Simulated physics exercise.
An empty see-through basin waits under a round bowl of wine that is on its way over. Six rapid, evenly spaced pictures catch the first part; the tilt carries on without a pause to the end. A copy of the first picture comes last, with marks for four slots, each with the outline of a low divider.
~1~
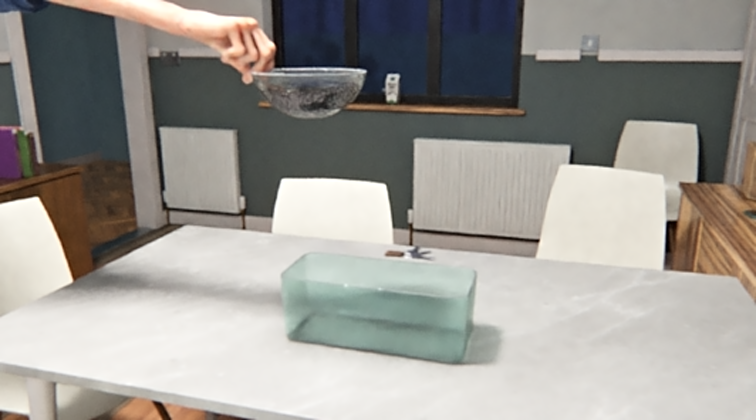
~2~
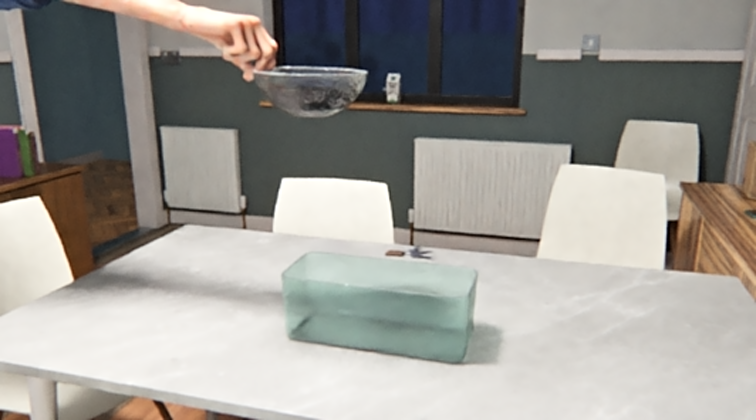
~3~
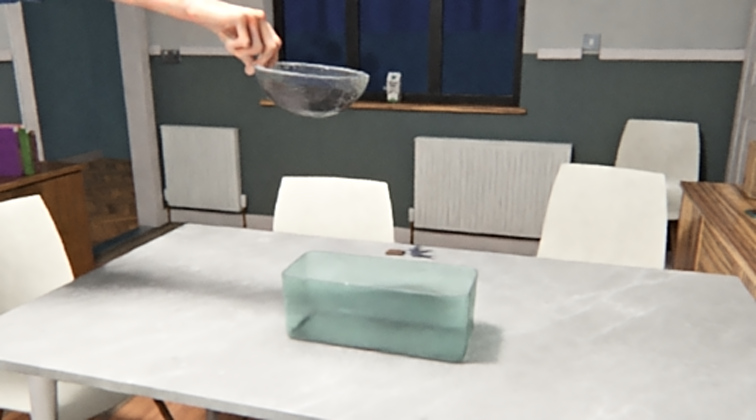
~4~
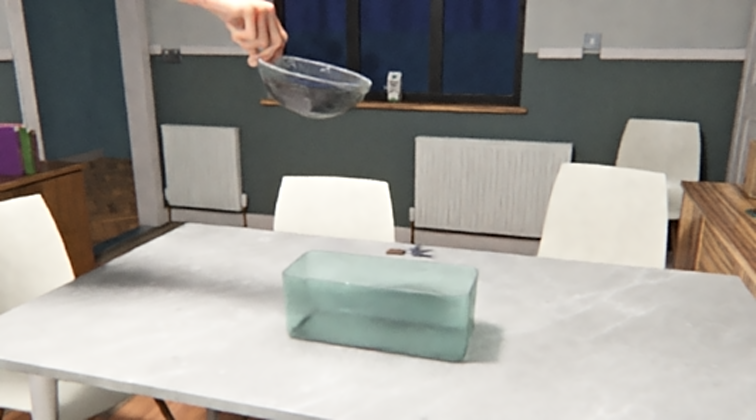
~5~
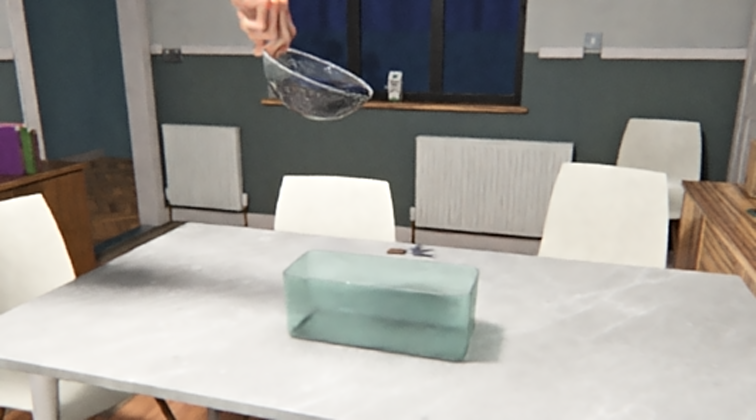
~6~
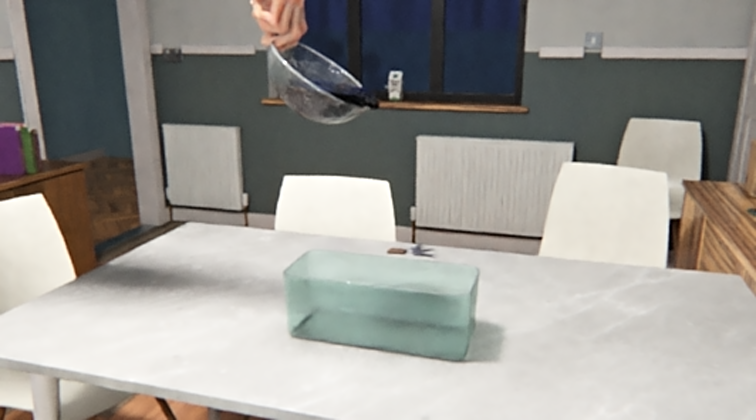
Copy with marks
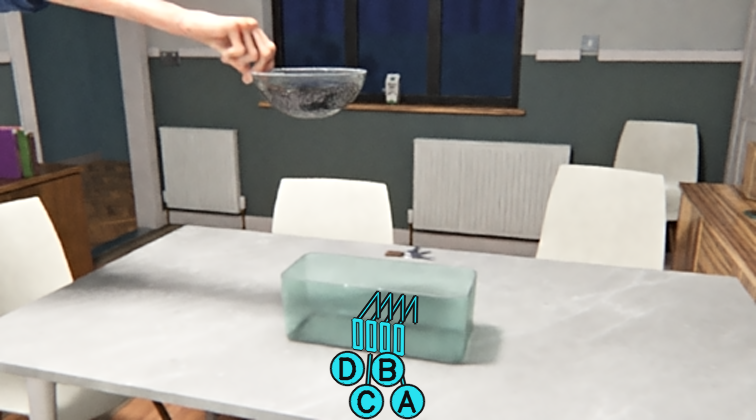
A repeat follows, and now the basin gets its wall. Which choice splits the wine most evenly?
Slot A does it best.
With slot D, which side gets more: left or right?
More ends on the right.
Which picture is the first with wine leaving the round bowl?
In picture 6.
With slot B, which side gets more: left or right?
The right one.
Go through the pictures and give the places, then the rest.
Upright, lip at (362, 72); basin from (287, 336) to (465, 362); nothing has left yet.
Upright, lip at (363, 73); nothing has left yet.
Tipped about 6°, lip at (365, 77); nothing has left yet.
Tipped about 14°, lip at (367, 84); nothing has left yet.
Tipped about 24°, lip at (368, 94); nothing has left yet.
Tipped about 35°, lip at (367, 106); wine is over the lip, down to (371, 109).
On the marked copy, A at (397, 359); B at (383, 357); C at (370, 355); D at (356, 353).
With A, about 48 % ends left of the wall and 44 % right of it; 8 % is lost outside.
With B, about 29 % ends left of the wall and 63 % right of it; 7 % is lost outside.
With C, about 20 % ends left of the wall and 72 % right of it; 8 % is lost outside.
With D, about 13 % ends left of the wall and 79 % right of it; 8 % is lost outside.
